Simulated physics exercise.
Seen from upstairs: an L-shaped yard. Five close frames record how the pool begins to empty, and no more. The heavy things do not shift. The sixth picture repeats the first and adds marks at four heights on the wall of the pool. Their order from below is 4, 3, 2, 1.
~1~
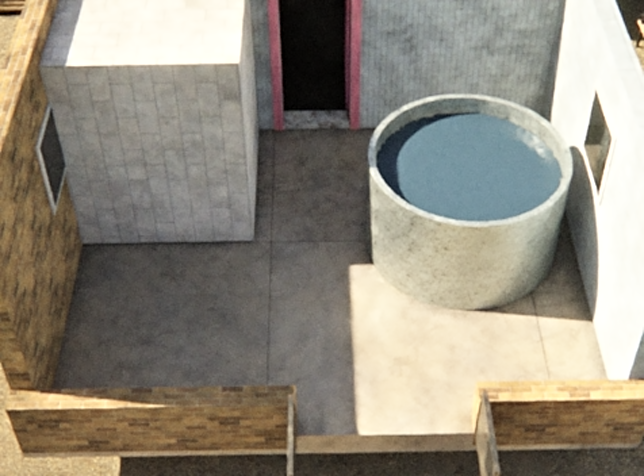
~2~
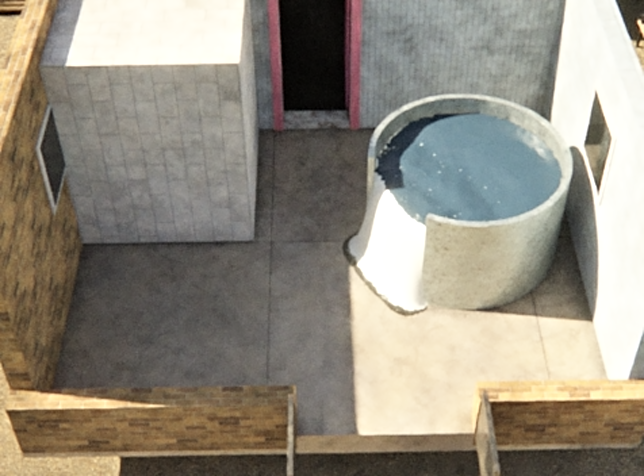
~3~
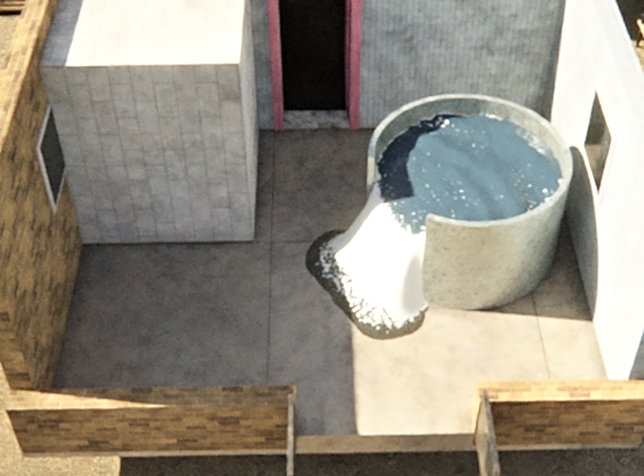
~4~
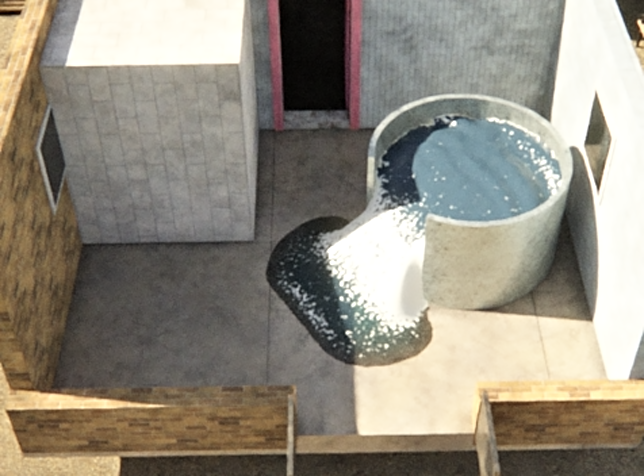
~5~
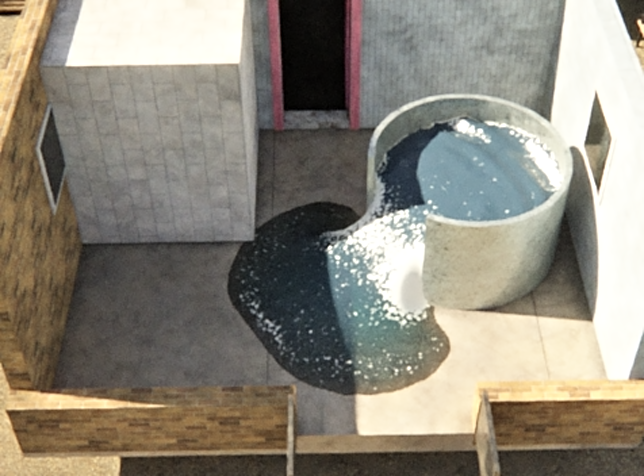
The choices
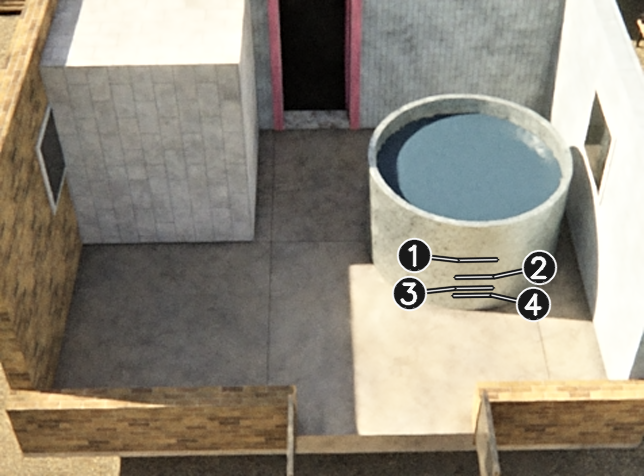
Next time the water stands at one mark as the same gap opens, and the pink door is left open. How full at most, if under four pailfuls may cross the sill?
It is 1.
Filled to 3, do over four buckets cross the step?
No, that is safe.
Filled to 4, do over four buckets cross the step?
No, not at all.
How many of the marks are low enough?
All of the four.
On the marked copy, 1 at (477, 260); 2 at (474, 277); 3 at (473, 288); 4 at (472, 295); from the bottom up 4, 3, 2, 1.
If 1 is chosen, a bucket or two gets in.
If 2 is chosen, nothing gets over.
If 3 is chosen, nothing gets over.
If 4 is chosen, nothing gets over.
